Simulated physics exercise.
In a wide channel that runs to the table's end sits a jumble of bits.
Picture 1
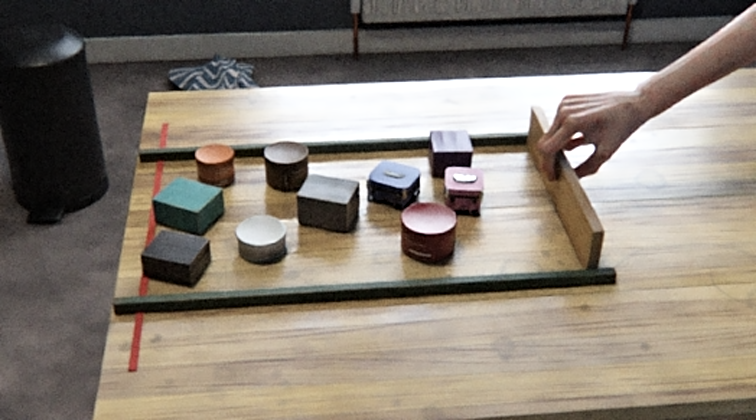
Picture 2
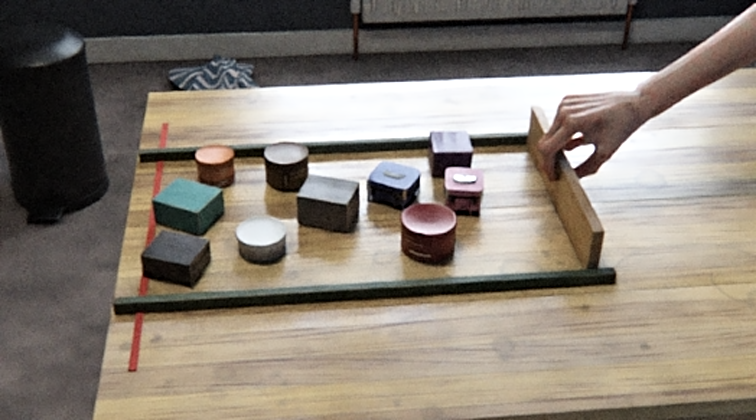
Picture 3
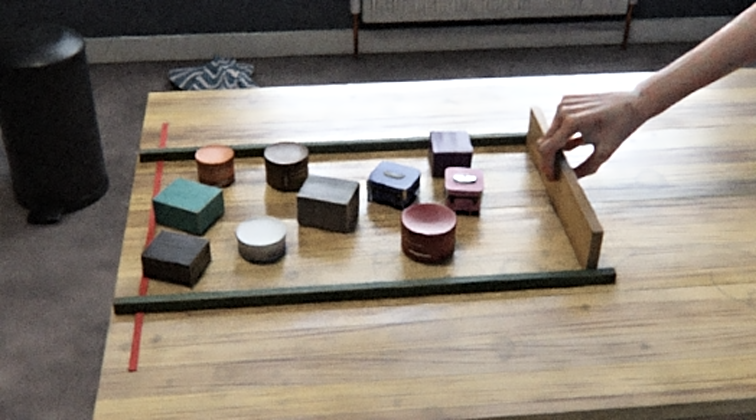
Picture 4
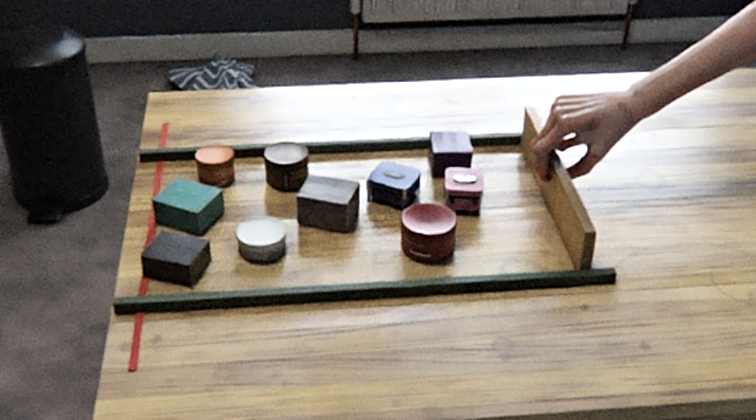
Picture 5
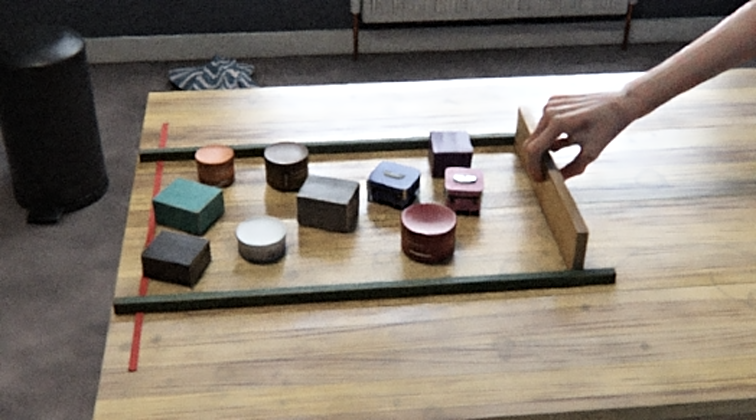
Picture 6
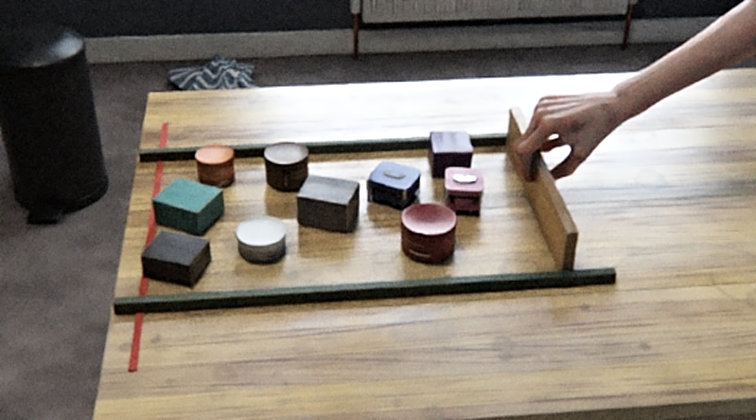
The clip opens on a wooden table where small blocks, tubs and cases sit scattered between two dark green rails, with a hand gripping an upright board at the right. After holding still briefly, the hand slides the board slightly left, while the scattered pieces stay where they are.
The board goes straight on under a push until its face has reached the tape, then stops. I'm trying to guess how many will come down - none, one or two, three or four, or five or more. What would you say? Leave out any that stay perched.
I predict more than four will slip off.
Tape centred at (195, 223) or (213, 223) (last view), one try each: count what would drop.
On the floor, 4 then 3.
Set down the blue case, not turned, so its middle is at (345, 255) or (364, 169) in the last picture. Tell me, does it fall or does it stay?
First spot: Safe; second: Gone.
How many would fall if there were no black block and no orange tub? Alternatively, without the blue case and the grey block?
5 in the first case and 5 in the second.
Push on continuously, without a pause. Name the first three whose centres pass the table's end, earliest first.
Those would be the black block, the turquoise block and the orange tub, in that order.
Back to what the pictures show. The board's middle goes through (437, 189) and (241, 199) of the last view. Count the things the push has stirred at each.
So 4, and at the other place 10.
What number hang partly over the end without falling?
My count gives 3.
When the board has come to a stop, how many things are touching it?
It touches 3.
Soon after, none off yet; black block at rest near (176, 257); turquoise block at rest near (189, 206); orange tub at rest near (216, 166).
In the end, the number that fall off is five or more; gone, blue case, grey block, brown tub, white pot, orange tub, turquoise block and black block.
